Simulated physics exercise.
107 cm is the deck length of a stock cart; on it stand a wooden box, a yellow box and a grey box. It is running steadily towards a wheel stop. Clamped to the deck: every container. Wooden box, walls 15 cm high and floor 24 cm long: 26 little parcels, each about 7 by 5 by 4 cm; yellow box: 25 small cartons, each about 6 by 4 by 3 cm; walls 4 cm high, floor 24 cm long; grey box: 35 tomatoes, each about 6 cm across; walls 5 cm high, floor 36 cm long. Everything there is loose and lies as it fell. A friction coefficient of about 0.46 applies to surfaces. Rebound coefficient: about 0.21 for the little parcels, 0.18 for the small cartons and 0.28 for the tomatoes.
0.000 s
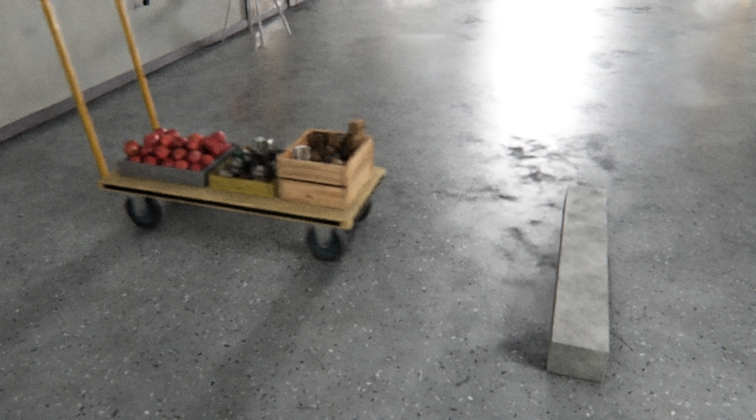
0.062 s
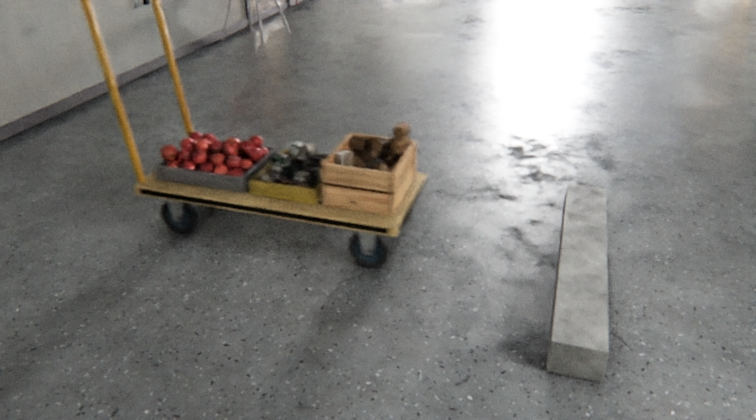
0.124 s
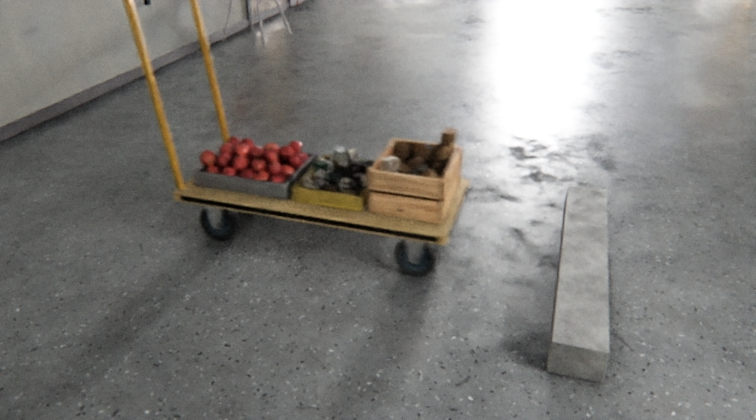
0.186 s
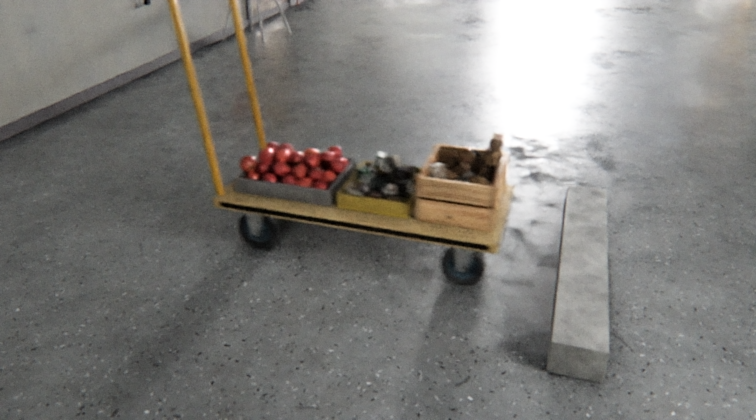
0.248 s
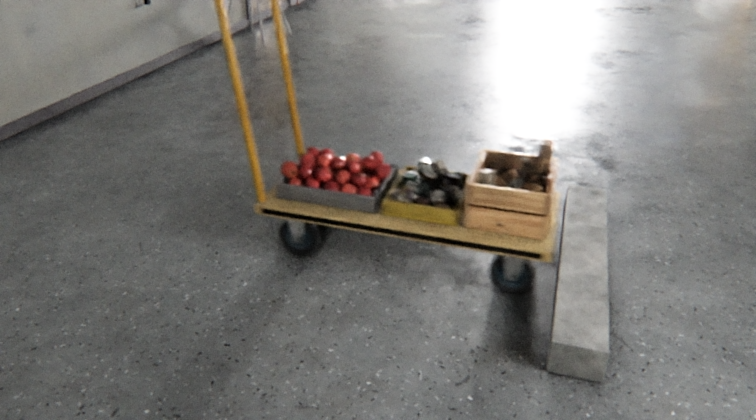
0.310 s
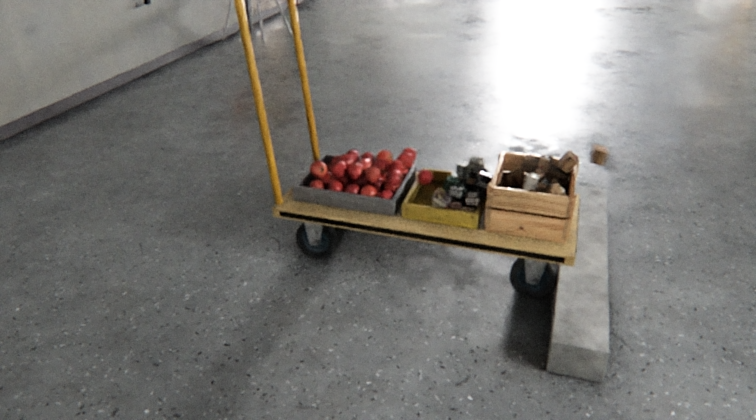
In the video, a flat cart carrying a grey box of tomatoes, a yellow box and a wooden box of small items rolls right across a speckled floor and meets a concrete block, the loose contents shifting forward.
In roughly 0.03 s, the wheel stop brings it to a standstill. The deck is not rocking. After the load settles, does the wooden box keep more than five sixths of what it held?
A sixth is not crossed.
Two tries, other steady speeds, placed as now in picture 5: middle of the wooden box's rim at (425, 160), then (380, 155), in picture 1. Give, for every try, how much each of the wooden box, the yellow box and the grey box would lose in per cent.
Losses in order of the tries would be wooden box 0 and 0 %, yellow box 0 and 10 %, grey box 10 and 30 %.
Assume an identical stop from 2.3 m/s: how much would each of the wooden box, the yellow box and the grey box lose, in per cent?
In that case the wooden box sheds 0 per cent of its load, the yellow box 30 per cent, and the grey box 40 per cent.
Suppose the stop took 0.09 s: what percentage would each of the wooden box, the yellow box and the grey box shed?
With that change, wooden box 10 per cent, yellow box 20 per cent, grey box 40 per cent.
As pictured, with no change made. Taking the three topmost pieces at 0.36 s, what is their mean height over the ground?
I'd put it close to 42 cm.
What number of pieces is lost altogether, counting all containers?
Count of pieces - near 25.
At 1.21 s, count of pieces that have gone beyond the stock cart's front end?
Count: Approx. 2.
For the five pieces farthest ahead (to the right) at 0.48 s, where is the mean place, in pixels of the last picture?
They're centred near (595, 198).
After 0.36 s, wooden box 25 in, 1 out, yellow box 23 in, 2 out and grey box 29 in, 6 out.
After 0.48 s, wooden box 25 in, 1 out, yellow box 20 in, 5 out and grey box 21 in, 14 out.
After 0.71 s, wooden box 25 in, 1 out, yellow box 17 in, 8 out and grey box 20 in, 15 out.
Final count (at 1.21 s), wooden box 25 in, 1 out, yellow box 16 in, 9 out and grey box 20 in, 15 out. Asked share, 1 of 26, 4 per cent.
